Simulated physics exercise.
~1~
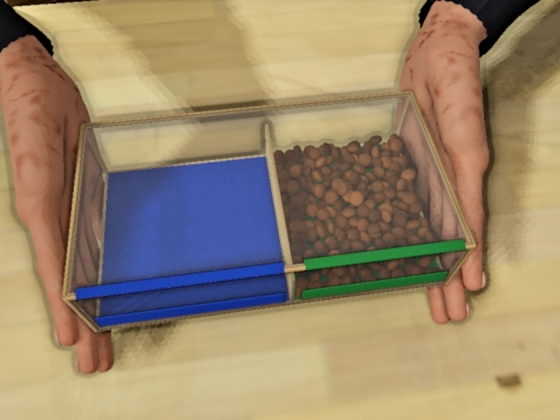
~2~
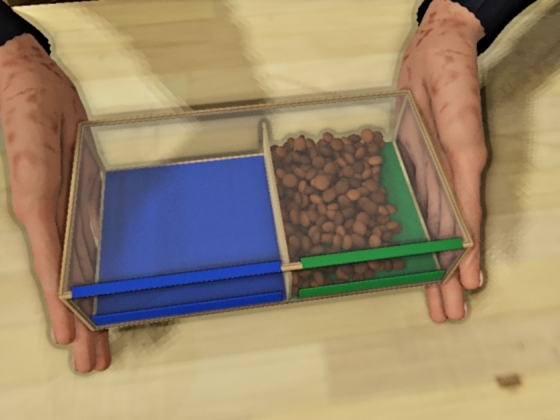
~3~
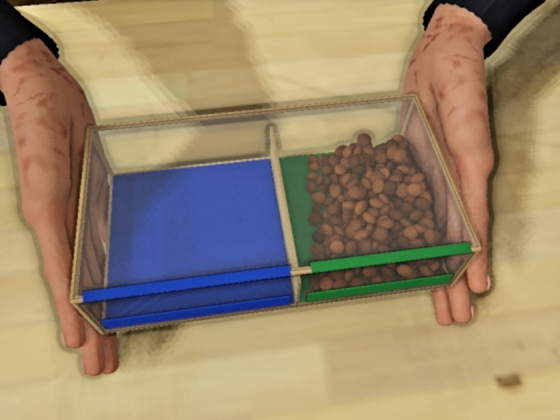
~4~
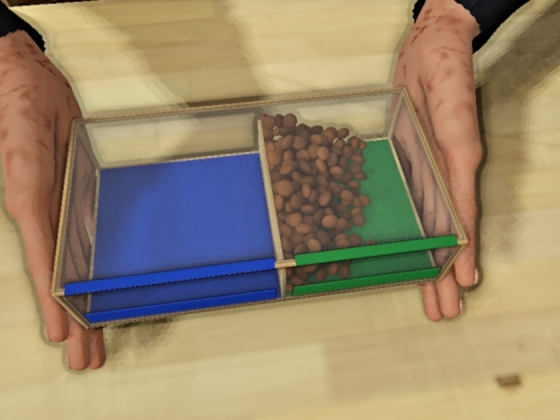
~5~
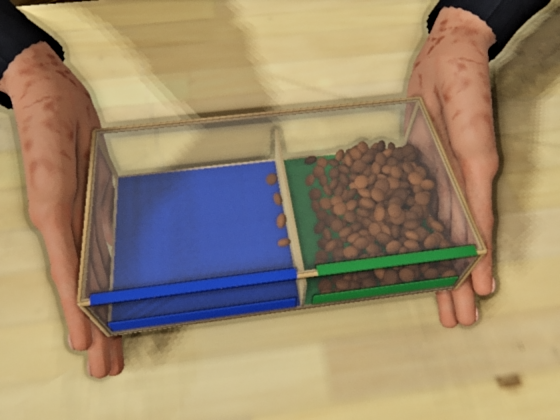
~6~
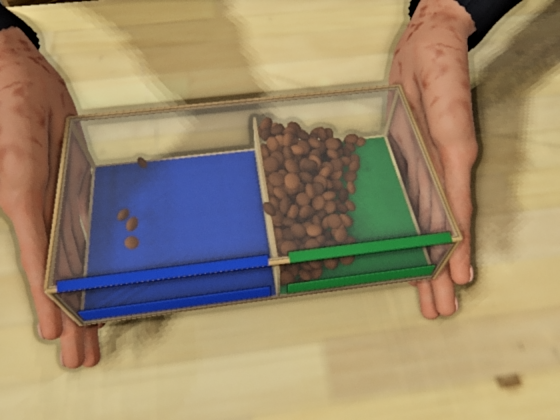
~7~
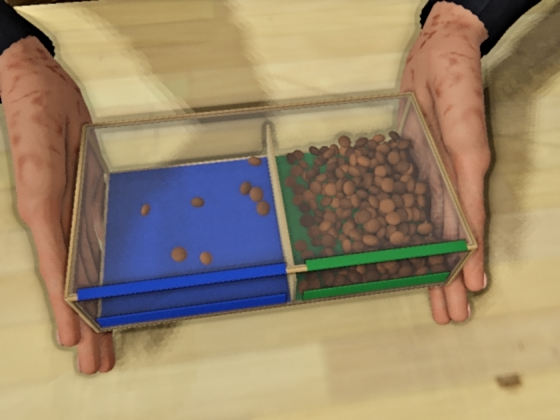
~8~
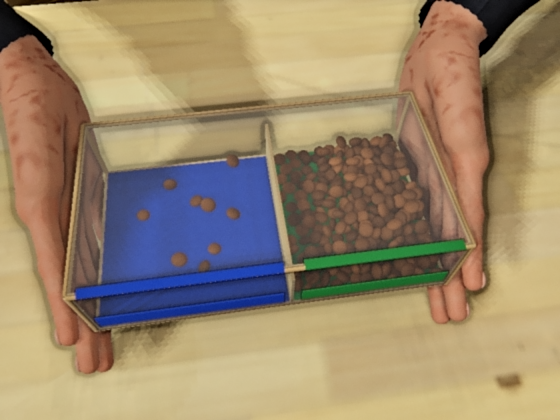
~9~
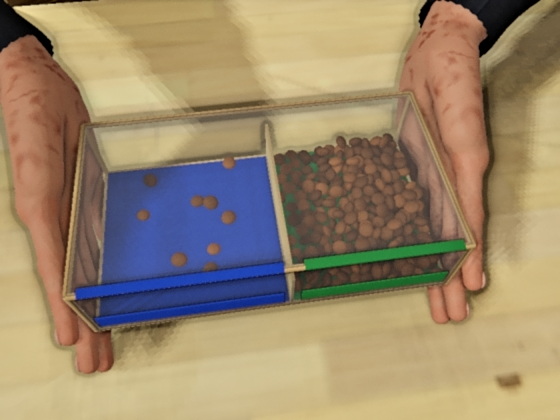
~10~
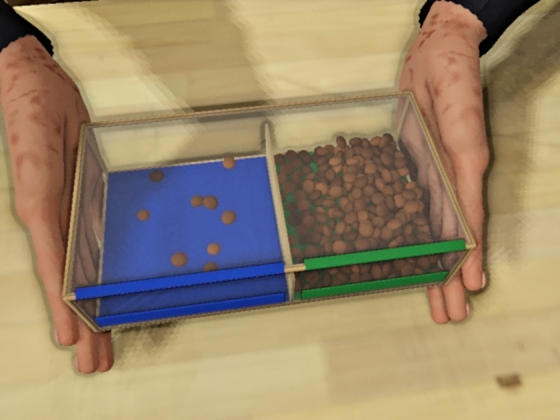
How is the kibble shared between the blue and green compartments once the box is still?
The blue compartment holds only a small handful of scattered pieces, a very minor share of the kibble. The green compartment still holds nearly all of it.
